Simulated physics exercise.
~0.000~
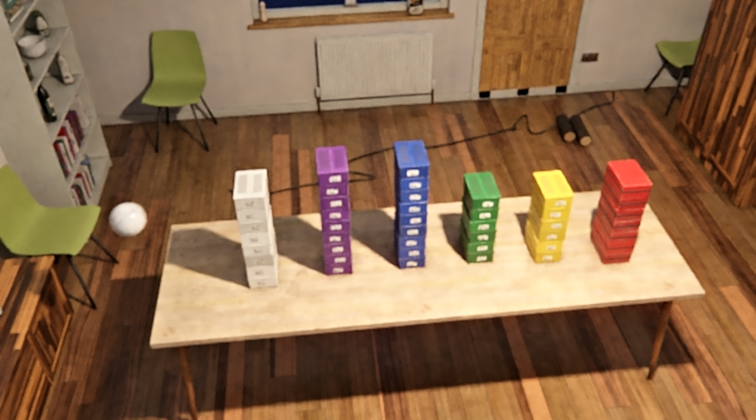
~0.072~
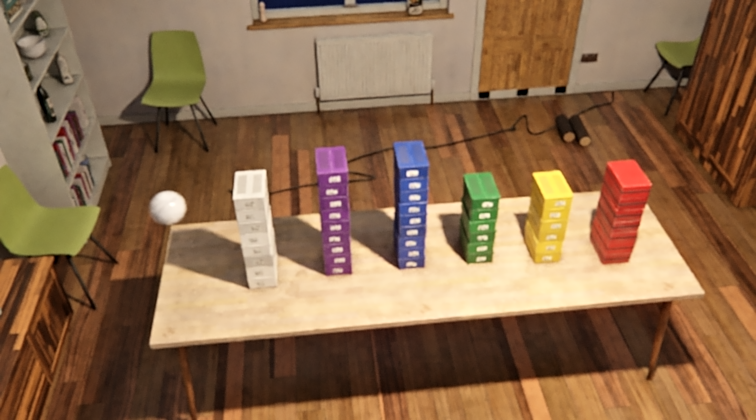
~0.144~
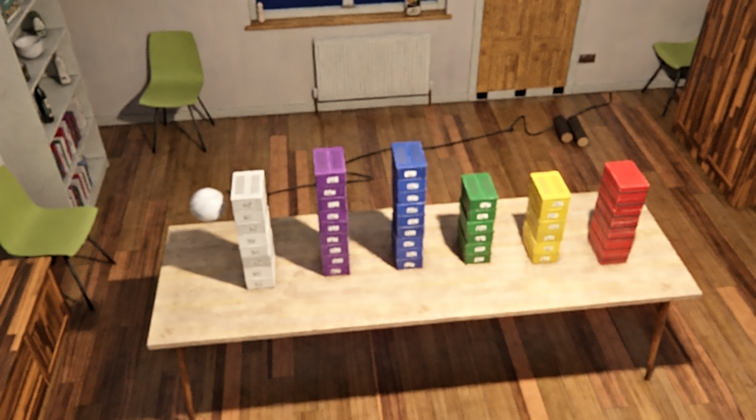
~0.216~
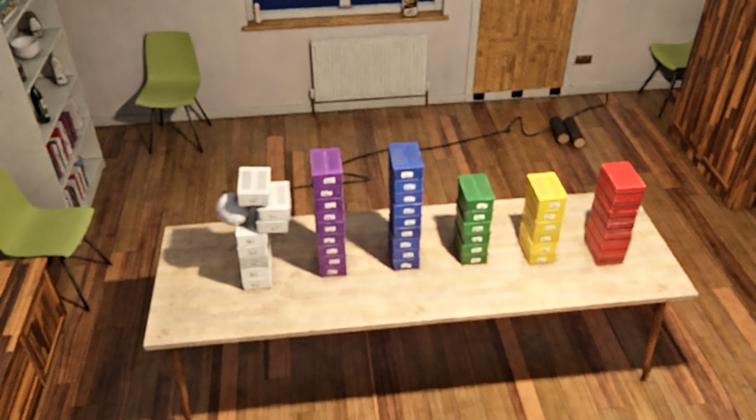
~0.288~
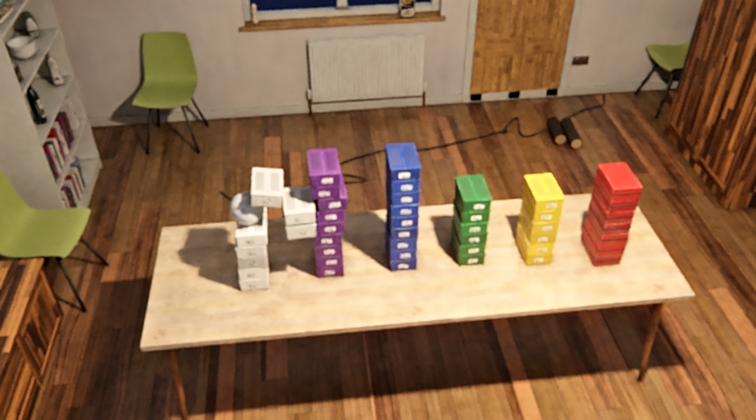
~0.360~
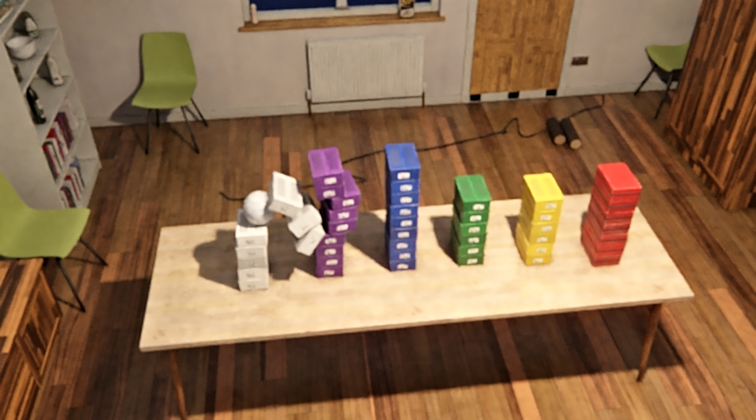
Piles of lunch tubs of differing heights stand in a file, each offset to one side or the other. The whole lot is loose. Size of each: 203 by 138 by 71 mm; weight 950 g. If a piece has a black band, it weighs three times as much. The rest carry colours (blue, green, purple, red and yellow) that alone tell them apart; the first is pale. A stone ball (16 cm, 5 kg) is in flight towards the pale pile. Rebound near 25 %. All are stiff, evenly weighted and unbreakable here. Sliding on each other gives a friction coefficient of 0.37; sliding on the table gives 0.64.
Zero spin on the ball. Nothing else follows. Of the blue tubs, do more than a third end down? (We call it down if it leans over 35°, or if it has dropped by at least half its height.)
Yes.
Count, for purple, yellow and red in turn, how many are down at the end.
Tally: Purple = 8, yellow = 0, red = 0.
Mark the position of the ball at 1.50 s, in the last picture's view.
It should be about (312, 238) in pixels.
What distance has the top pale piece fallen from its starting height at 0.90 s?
About 26 cm.
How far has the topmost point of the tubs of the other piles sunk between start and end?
About 14 cm.
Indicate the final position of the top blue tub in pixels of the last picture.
It comes to rest around (553, 182) in the last view.
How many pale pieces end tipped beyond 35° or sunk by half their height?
Count: 3 pale pieces.
Around 0.90 s, 3 of the pale pile down; none of the 9 blue tubs down (6 of 37 in all colours); top blue tub tipped 6°; top purple tub on its side.
Around 1.50 s, 3 of the pale pile down; 7 of the 9 blue tubs down (15 of 37 in all colours); top blue tub tipped 29°, 15 cm lower; top purple tub on its side.
Finally (2.4 s), 3 of the pale pile down; 8 of the 9 blue tubs down (22 of 37 in all colours); top blue tub tipped 4°, 20 cm lower; top purple tub on its side. That is 89 per cent. Seen by the last camera, middles, top blue tub near (553, 182), top purple tub near (342, 269).
